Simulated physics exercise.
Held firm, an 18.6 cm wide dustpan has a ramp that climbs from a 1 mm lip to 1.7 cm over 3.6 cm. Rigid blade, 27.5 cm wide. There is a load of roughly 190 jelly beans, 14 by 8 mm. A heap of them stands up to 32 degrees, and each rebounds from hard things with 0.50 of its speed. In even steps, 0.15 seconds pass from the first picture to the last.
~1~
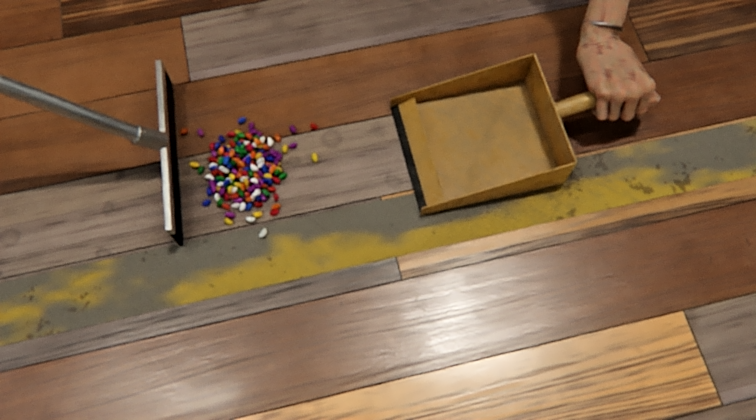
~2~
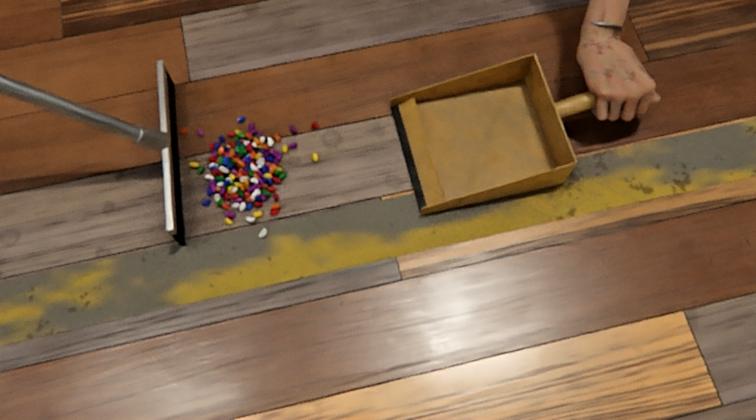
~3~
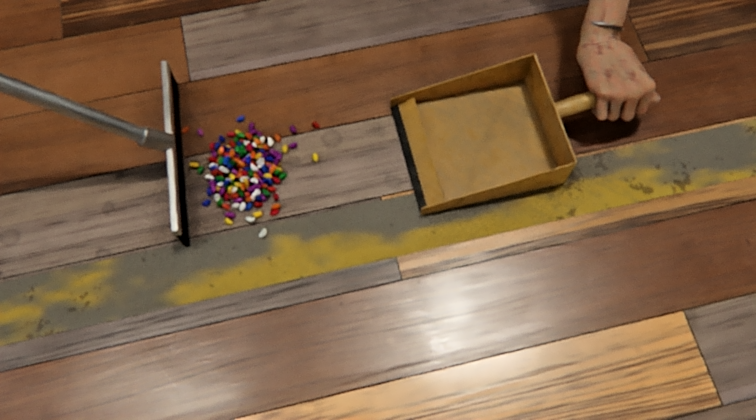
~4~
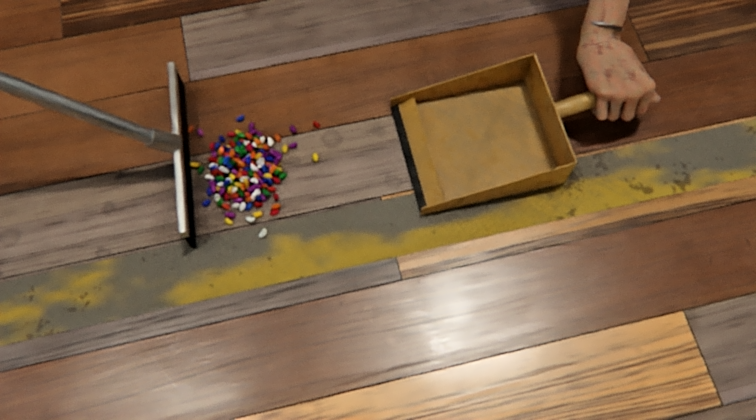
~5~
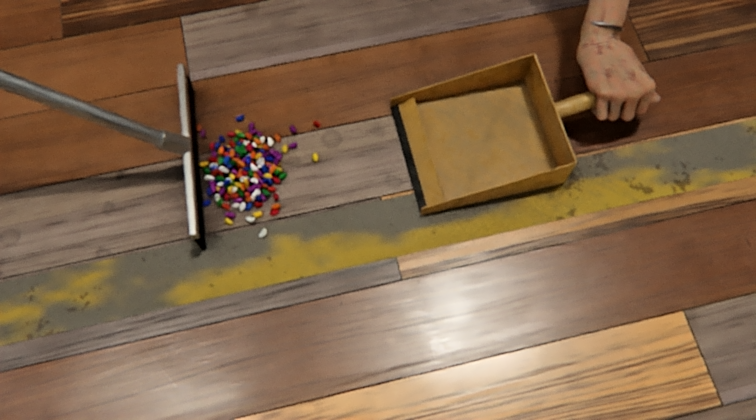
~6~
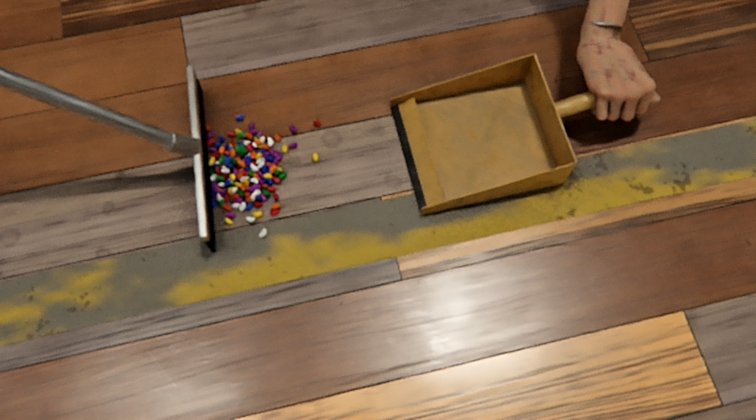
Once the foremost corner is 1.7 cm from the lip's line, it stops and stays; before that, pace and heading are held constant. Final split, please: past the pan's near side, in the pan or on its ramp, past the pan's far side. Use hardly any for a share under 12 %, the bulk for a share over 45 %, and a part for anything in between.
Near side: A part, pan: A part, far side: Hardly any.
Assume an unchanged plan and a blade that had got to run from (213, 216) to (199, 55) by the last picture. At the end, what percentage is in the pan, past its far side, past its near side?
Pan 20 % / far 25 % / near 5 %.
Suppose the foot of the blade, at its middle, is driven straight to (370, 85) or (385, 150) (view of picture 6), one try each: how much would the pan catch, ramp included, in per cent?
I'd expect around 15 percent, then around 35 percent.
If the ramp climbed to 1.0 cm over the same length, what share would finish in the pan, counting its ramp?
In that case roughly 35 percent.
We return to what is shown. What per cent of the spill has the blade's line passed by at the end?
Roughly 5 in a hundred.
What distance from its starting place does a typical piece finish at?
I'd say near 26 cm.
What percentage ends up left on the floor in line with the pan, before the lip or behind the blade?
Share there: Around 40 percent.
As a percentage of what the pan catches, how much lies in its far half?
Something like 30 in a hundred.
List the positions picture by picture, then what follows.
The first frame shows blade from (171, 230) to (161, 67), moved 0.0 cm, 0 of the pieces shifted so far; middle of the pieces at (247, 169); pan at (487, 142).
The second frame shows blade from (172, 231) to (162, 67), moved 0.2 cm, 0 of the pieces shifted so far; middle of the pieces at (247, 169).
The third frame shows blade from (177, 232) to (166, 68), moved 0.9 cm, 1 of the pieces shifted so far; middle of the pieces at (247, 169).
The fourth frame shows blade from (185, 233) to (173, 69), moved 2.0 cm, 2 of the pieces shifted so far; middle of the pieces at (247, 169).
The fifth frame shows blade from (195, 235) to (182, 70), moved 3.4 cm, 6 of the pieces shifted so far; middle of the pieces at (247, 169).
The sixth frame shows blade from (205, 237) to (192, 72), moved 4.9 cm, 26 of the pieces shifted so far; middle of the pieces at (248, 169); pan at (487, 142).
Then, 0.29 s after the last picture, middle of the blade 16 cm from the lip; 0 % over the lip, far side 10 %, near side 5 %.
Then, 0.49 s after the last picture, middle of the blade 7 cm from the lip; 0 % over the lip, far side 5 %, near side 15 %.
Then, 0.80 s after the last picture, middle of the blade 3 cm from the lip; 30 % over the lip, far side 5 %, near side 25 %.
In the end, near side 25 %, pan 30 %, far side 5 %, in front of the lip or behind the blade 40 %.
